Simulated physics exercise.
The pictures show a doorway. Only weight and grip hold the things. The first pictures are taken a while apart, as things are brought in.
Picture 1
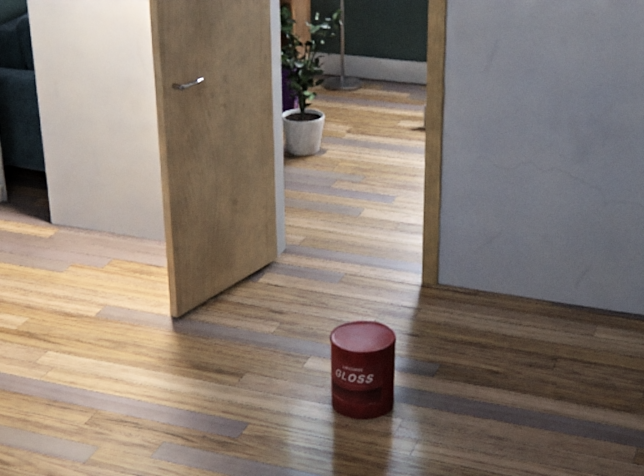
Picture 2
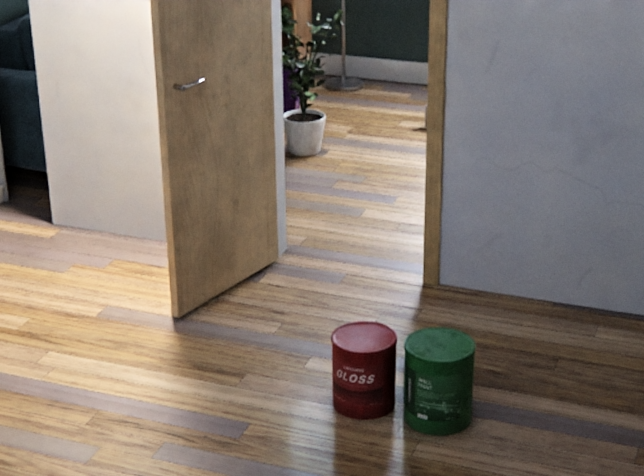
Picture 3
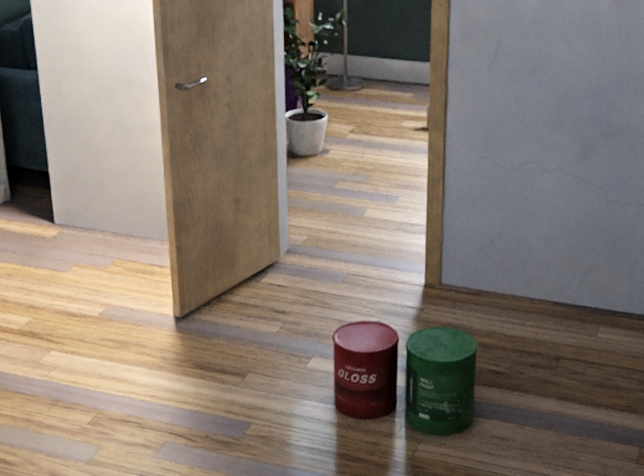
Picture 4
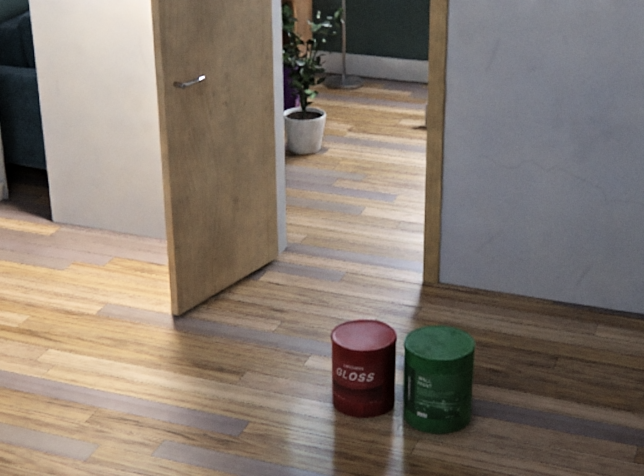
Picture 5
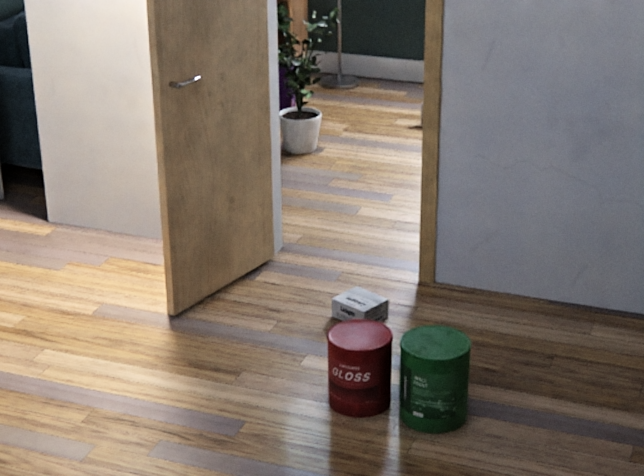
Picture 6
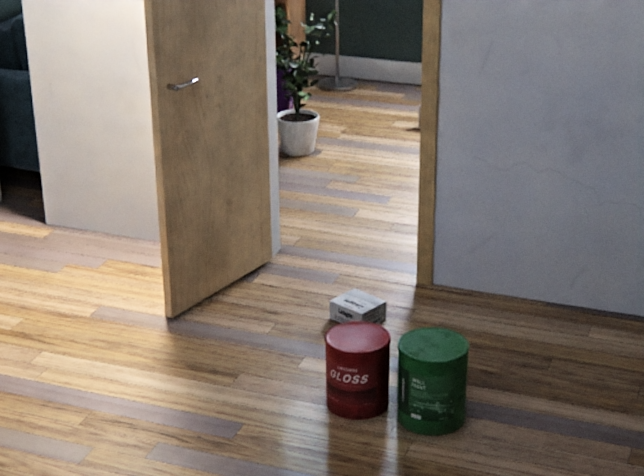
In a doorway with its wooden door standing wide open, a red pail sits alone on the plank floor. A green pail appears to its right, and later a small white box appears just behind the red one, while the door stays still throughout.
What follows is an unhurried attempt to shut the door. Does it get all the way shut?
The door shuts.
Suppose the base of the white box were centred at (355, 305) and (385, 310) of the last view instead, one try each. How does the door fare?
First, it jams; second, it shuts.
Then, 0.90 s on from there, door 73° open.
Then, 1.50 s on from there, door 37° open; white box shifted a little near (376, 307).
Then, 1.80 s on from there, door 18° open; white box shifted about its own width near (412, 301).
In the end, door 0° open; moved from the start, white box; the other 2 unmoved. At the end, from the last picture's camera, white box near (415, 301).
